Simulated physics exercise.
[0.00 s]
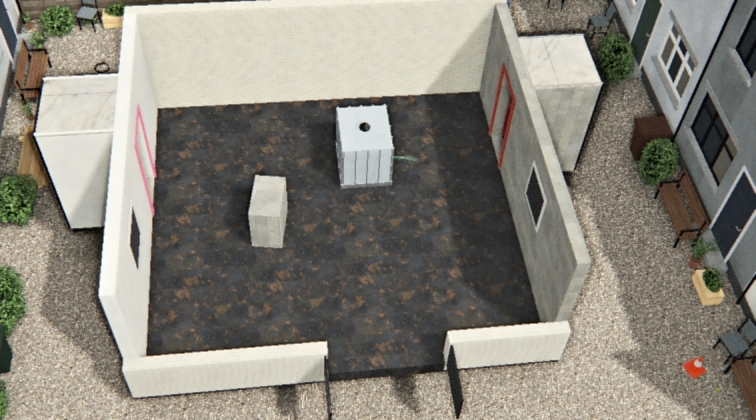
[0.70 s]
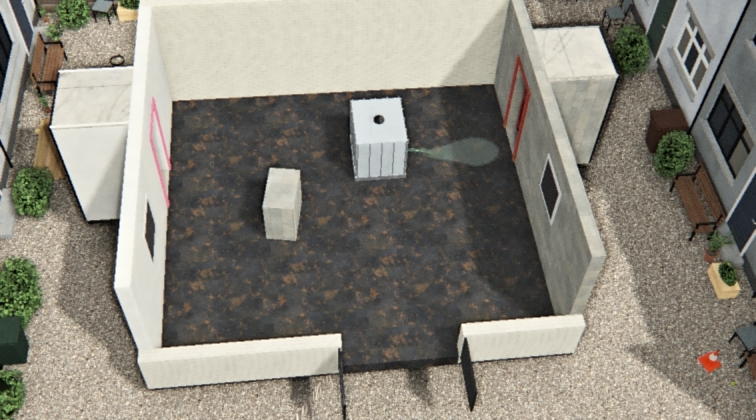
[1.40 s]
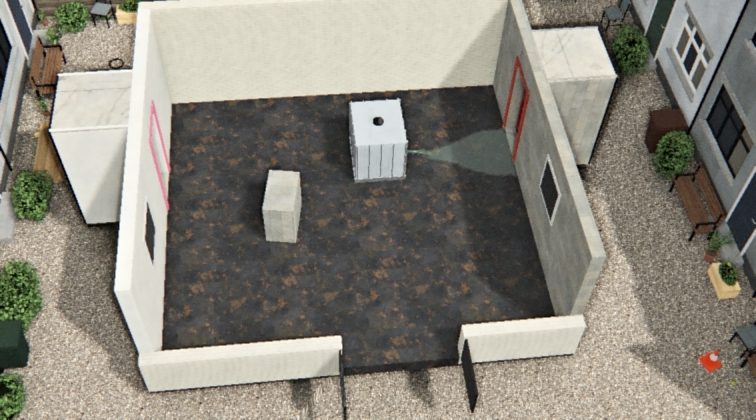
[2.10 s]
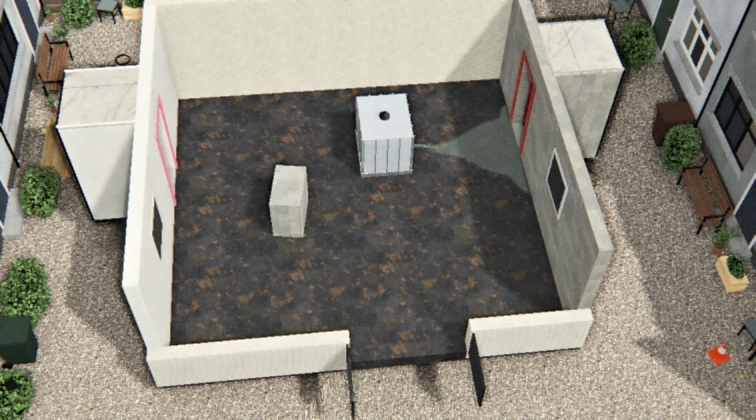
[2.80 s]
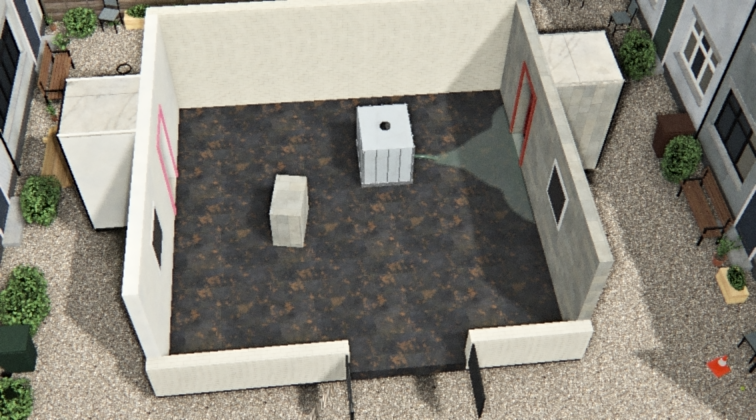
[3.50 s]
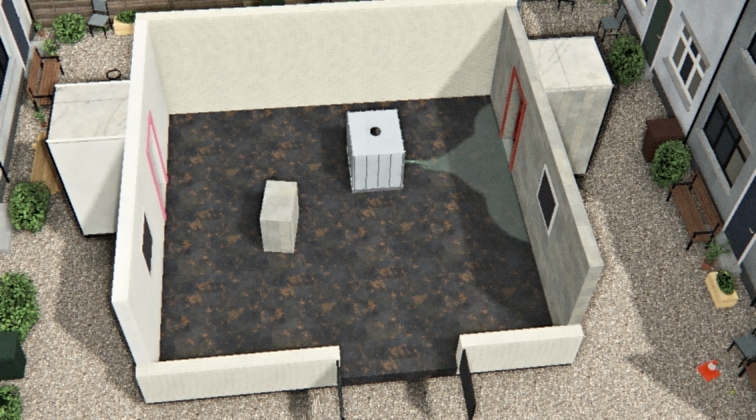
Walled yard with a dark floor and a white tank leaking water, the sheet spreading rightward and widening along the right wall.
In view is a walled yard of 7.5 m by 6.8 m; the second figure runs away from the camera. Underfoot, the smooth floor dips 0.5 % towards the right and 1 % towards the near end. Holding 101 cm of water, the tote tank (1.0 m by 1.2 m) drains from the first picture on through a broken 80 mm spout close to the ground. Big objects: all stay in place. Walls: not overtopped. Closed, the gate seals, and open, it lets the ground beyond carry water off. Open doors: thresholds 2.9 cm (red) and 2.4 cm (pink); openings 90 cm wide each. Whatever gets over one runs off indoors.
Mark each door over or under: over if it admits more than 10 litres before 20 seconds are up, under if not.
Red door: Over, pink door: Under.
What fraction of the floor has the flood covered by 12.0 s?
Something like 20 percent is wet.
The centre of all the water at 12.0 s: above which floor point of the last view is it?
Close to (488, 204) in the last picture.
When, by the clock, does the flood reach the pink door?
Pink: Not within the 20 s.
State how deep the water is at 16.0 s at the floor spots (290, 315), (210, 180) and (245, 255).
Roughly 0.0 cm at the first, 0.0 cm at the second, 0.0 cm at the third.
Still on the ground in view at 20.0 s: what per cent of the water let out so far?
Roughly 66 percent of it is still there.
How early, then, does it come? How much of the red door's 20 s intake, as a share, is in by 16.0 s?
80 %.
After 5.0 s water covers 10 % of the floor and is deepest (6 cm) near (504, 162); red door 5.3 cm at the sill, 20 L in, pink door not reached.
After 8.0 s water covers 15 % of the floor and is deepest (6 cm) near (504, 162); red door 5.2 cm at the sill, 36 L in, pink door not reached.
After 12.0 s water covers 20 % of the floor and is deepest (6 cm) near (504, 162); red door 5.3 cm at the sill, 55 L in, pink door not reached.
After 16.0 s water covers 25 % of the floor and is deepest (6 cm) near (502, 156); red door 5.2 cm at the sill, 77 L in, pink door not reached.
After 20.0 s water covers 30 % of the floor and is deepest (6 cm) near (502, 156); red door 4.9 cm at the sill, 99 L in, pink door not reached.
